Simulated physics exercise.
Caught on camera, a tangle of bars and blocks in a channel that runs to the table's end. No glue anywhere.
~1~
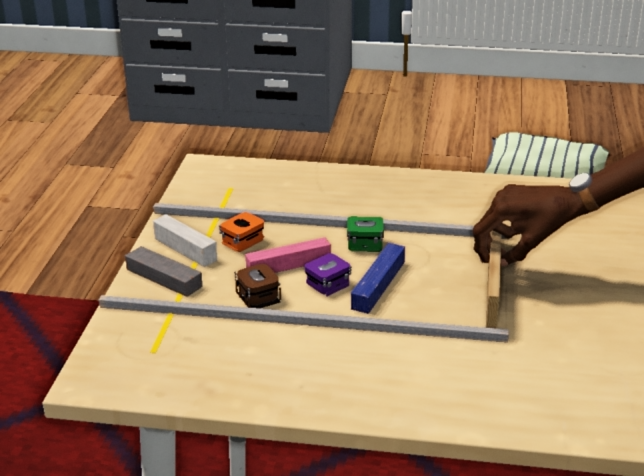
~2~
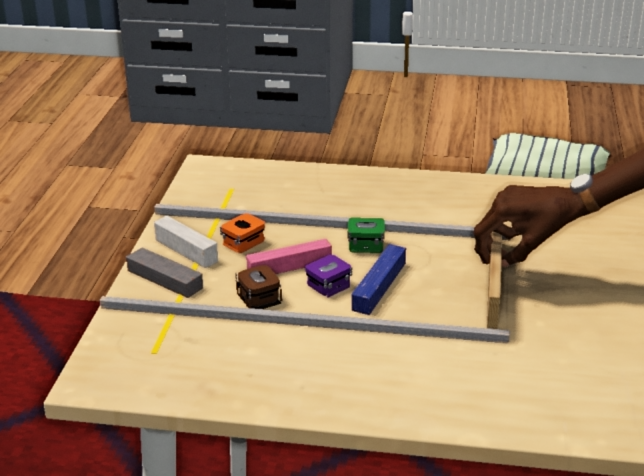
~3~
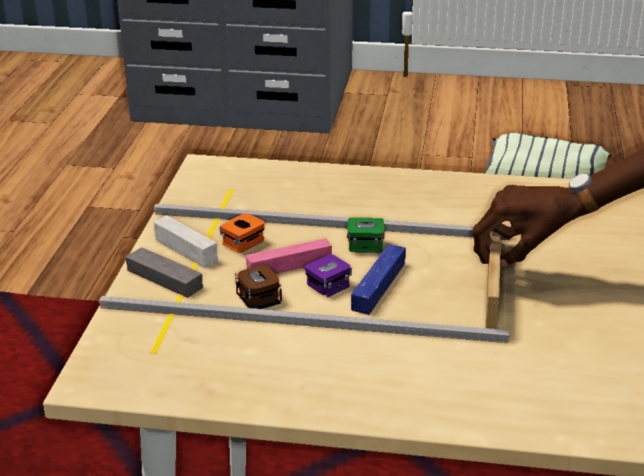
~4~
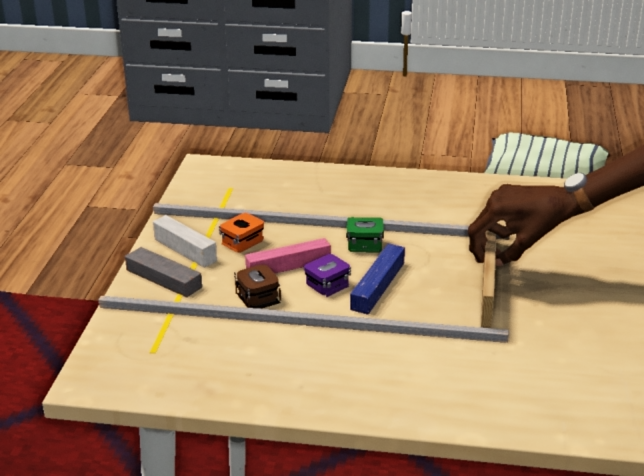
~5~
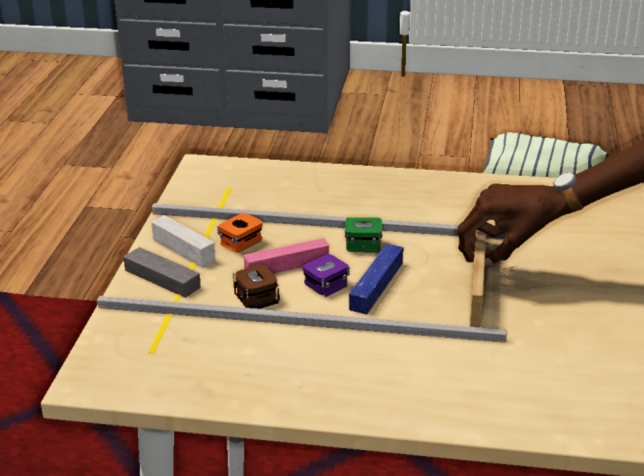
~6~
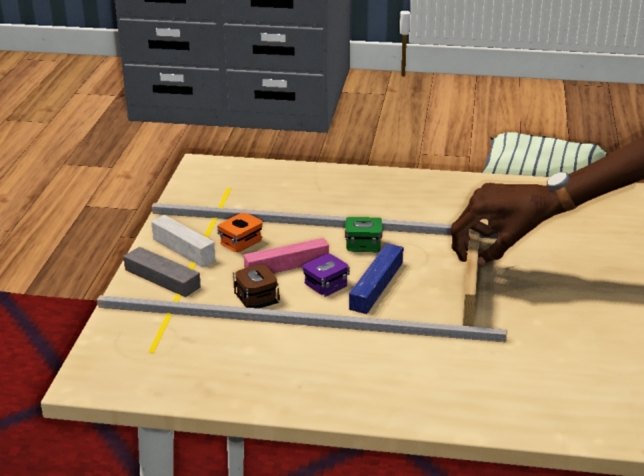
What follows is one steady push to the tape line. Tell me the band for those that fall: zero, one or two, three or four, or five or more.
The number that fall off is one or two.
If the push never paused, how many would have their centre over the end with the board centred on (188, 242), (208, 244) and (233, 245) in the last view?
It would be 2, 2 and 0.
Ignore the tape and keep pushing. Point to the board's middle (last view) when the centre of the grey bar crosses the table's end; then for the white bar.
About (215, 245), and (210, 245) for the other.
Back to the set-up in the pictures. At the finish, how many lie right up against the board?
That makes 2.
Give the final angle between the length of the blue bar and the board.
Near 0 degrees.
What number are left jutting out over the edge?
1 of them.
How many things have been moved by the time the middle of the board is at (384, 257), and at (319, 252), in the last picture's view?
The counts are 1 and 5.
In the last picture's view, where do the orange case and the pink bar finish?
The orange case at (157, 223), the pink bar at (148, 248).
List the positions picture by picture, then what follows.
In the first frame, grey bar (164, 271); white bar (185, 241); orange case (243, 233); board (494, 265); tape (197, 260).
In the second frame, white bar (186, 241); board (495, 266).
In the third frame, orange case (243, 234); brown case (259, 288).
In the fourth frame, grey bar (163, 271); purple case (327, 276).
In the fifth frame, white bar (183, 241); green case (364, 235).
In the sixth frame, grey bar (162, 271); white bar (183, 241); orange case (241, 233); board (472, 264); tape (195, 260).
A little later, none off yet; grey bar at rest near (162, 271); white bar at rest near (183, 241); orange case at rest near (241, 233).
Next, none off yet; grey bar shifted a little near (135, 269); white bar shifted a little near (155, 233); orange case shifted about its own width near (190, 230).
When it is over, the number that fall off is one or two; down, white bar and grey bar.
